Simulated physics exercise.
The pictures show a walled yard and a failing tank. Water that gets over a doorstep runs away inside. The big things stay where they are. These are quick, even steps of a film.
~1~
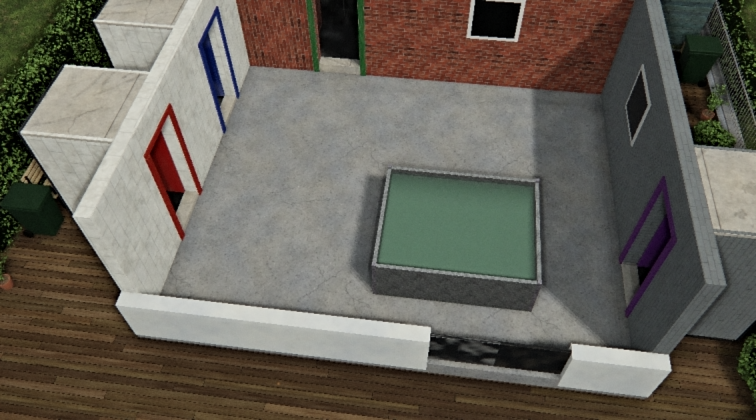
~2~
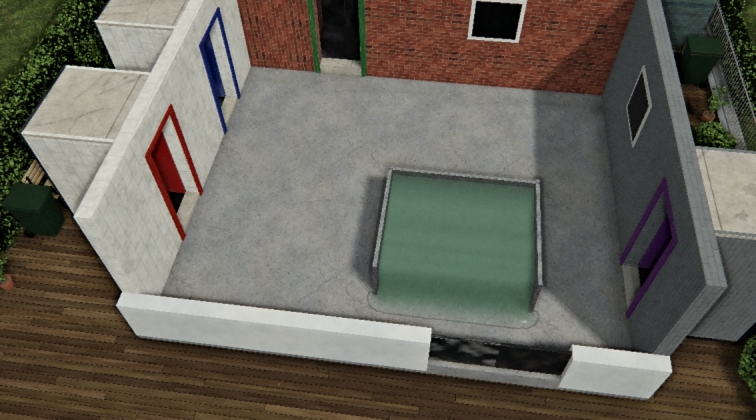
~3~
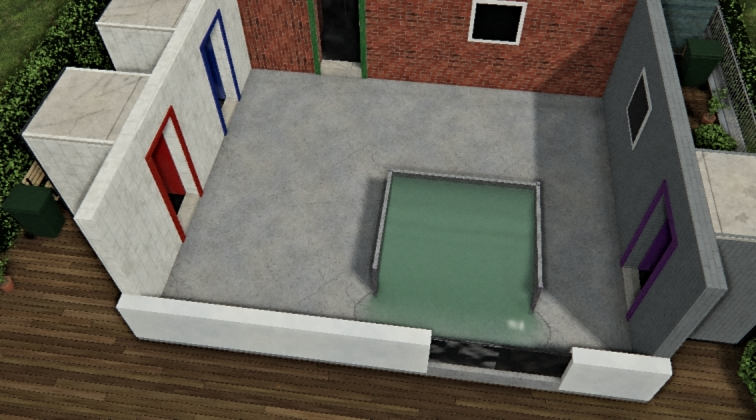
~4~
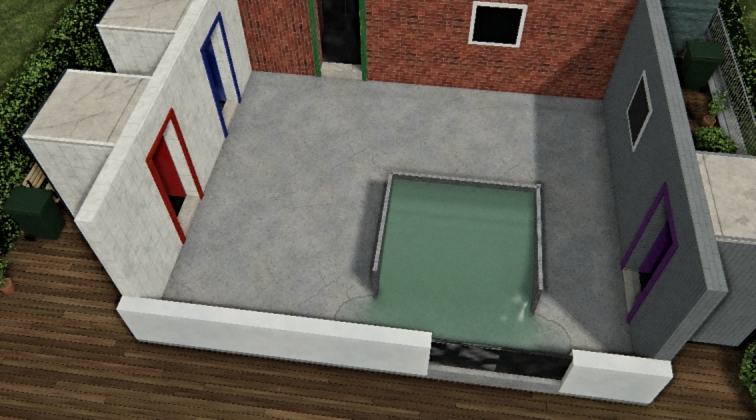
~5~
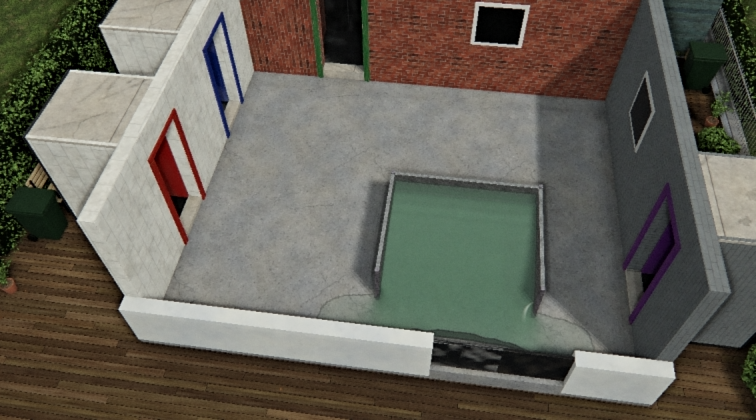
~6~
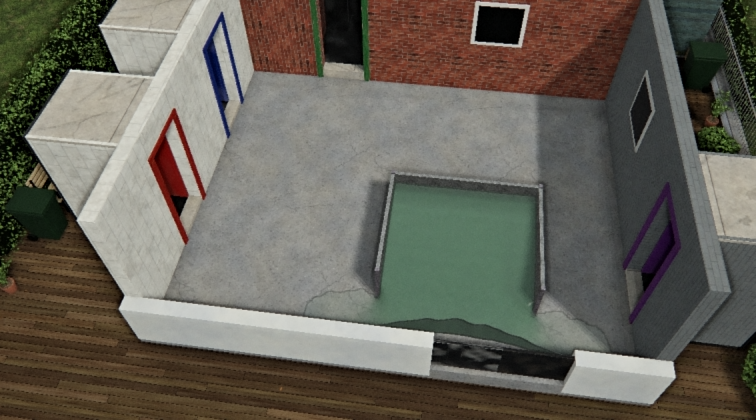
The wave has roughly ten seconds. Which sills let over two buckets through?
One by one: The blue door stays under that; the purple door takes more than that; the green door stays under that; the red door takes more than that.
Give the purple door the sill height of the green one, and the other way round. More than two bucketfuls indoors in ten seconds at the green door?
Green lets more in.
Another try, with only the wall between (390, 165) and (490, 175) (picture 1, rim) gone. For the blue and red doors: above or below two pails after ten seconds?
Then: The blue one floods, the red one keeps below it.
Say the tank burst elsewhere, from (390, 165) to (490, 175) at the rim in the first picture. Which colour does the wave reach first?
That is the green one.
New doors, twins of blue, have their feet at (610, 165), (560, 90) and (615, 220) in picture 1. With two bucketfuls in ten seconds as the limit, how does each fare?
In turn: Holds, passes that mark, lets less in.
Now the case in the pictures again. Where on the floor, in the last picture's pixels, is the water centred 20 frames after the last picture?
Near (425, 262).
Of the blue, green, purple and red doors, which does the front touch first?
First comes the one in purple.
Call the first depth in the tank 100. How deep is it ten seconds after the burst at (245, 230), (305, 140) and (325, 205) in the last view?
Roughly 8, 10 and 10 per cent, in turn.
A moment on, water covers 20 % of the floor; the blue door not reached, the purple door wet at the sill, nothing in, the green door not reached, the red door not reached.
Next, water covers 30 % of the floor; the blue door not reached, the purple door over two buckets in, the green door not reached, the red door wet at the sill, nothing in.
Then, water covers 55 % of the floor; the blue door wet at the sill, nothing in, the purple door far over two buckets in, the green door not reached, the red door over two buckets in.
Later, water covers 85 % of the floor; the blue door wet at the sill, nothing in, the purple door far over two buckets in, the green door wet at the sill, nothing in, the red door over two buckets in.
In the end, water covers 100 % of the floor; the blue door wet at the sill, nothing in, the purple door far over two buckets in, the green door wet at the sill, nothing in, the red door over two buckets in.
